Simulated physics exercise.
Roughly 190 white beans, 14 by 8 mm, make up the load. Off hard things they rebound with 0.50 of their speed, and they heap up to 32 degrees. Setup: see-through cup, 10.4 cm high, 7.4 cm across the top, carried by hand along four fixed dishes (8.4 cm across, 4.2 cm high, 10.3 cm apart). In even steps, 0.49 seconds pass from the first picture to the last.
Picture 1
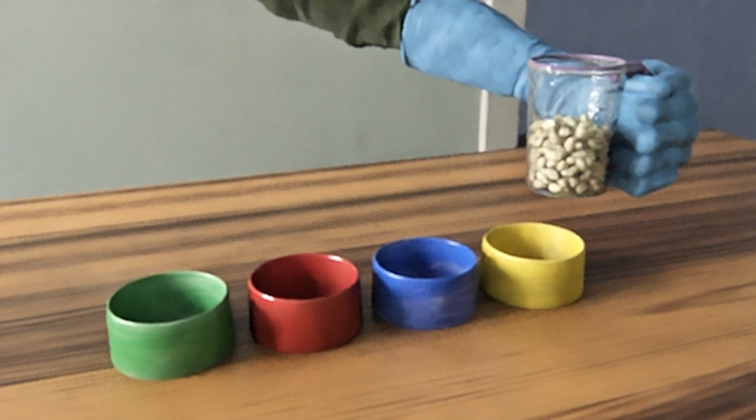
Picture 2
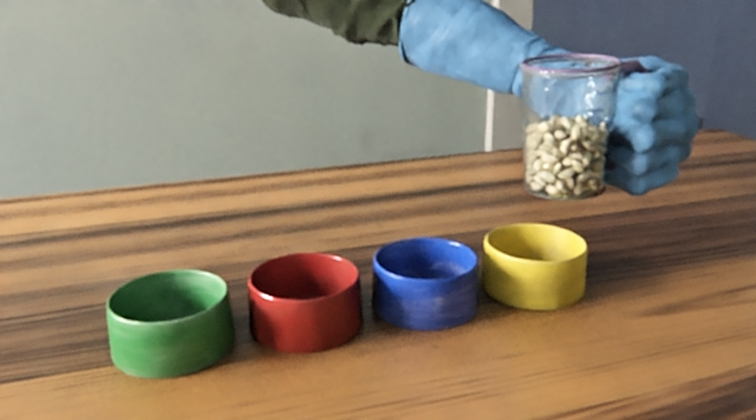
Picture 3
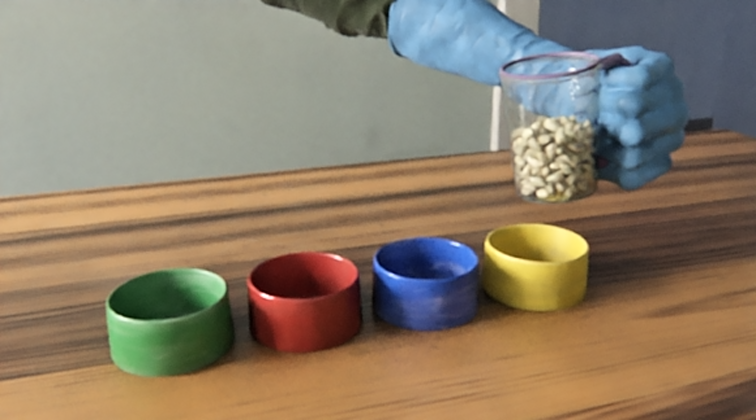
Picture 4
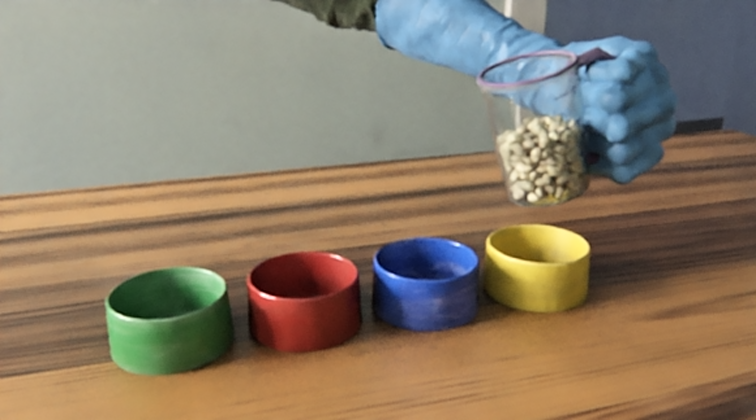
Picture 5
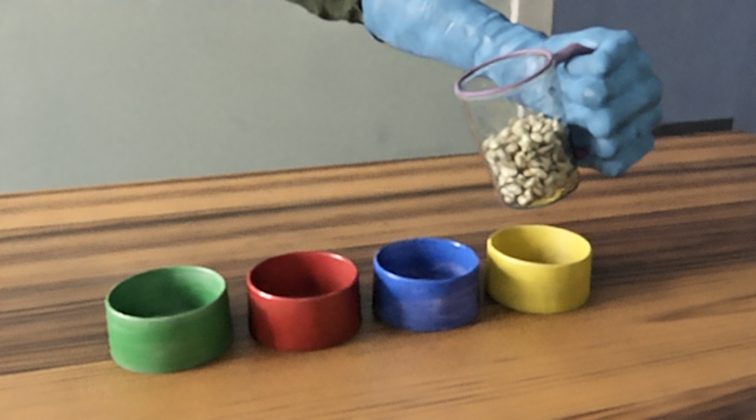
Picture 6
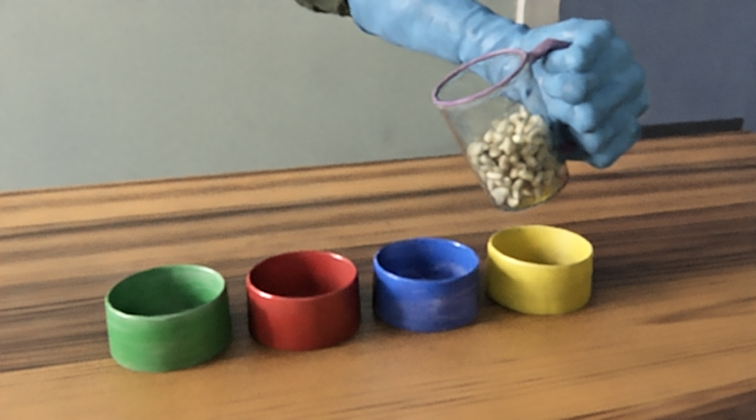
A blue-gloved hand with a dark green sleeve holds a clear cup of white beans above a striped wooden table, seen from the front and slightly above, against a grey wall. Four empty-looking dishes stand in a row below: green, red, blue and yellow from left to right. The hand moves the cup steadily leftward while tilting its rim to the left, and the camera stays practically still.
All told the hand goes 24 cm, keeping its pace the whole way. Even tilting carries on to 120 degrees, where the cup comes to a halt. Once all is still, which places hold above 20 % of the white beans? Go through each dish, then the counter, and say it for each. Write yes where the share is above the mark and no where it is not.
Red: No, blue: No, green: Yes, yellow: No, counter: No.
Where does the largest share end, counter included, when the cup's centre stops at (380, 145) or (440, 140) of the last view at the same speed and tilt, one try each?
I'd expect red to win the first try and counter the second.
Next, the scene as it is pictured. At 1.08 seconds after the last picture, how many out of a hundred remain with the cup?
100 per cent.
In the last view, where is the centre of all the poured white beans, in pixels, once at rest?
(180, 312).
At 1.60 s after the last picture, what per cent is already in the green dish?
Some 85 in a hundred by then.
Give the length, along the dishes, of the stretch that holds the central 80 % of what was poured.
I'd estimate close to 5 cm.
Then, 0.65 s after the last picture, tilt 71 degrees; cup holds 100 %.
Then, 1.08 s after the last picture, tilt 100 degrees; cup holds 100 %.
Then, 1.60 s after the last picture, tilt 120 degrees; cup holds 5 %, green 85 %.
In the end, red 0 %, blue 0 %, green 90 %, yellow 0 %, counter 10 %.
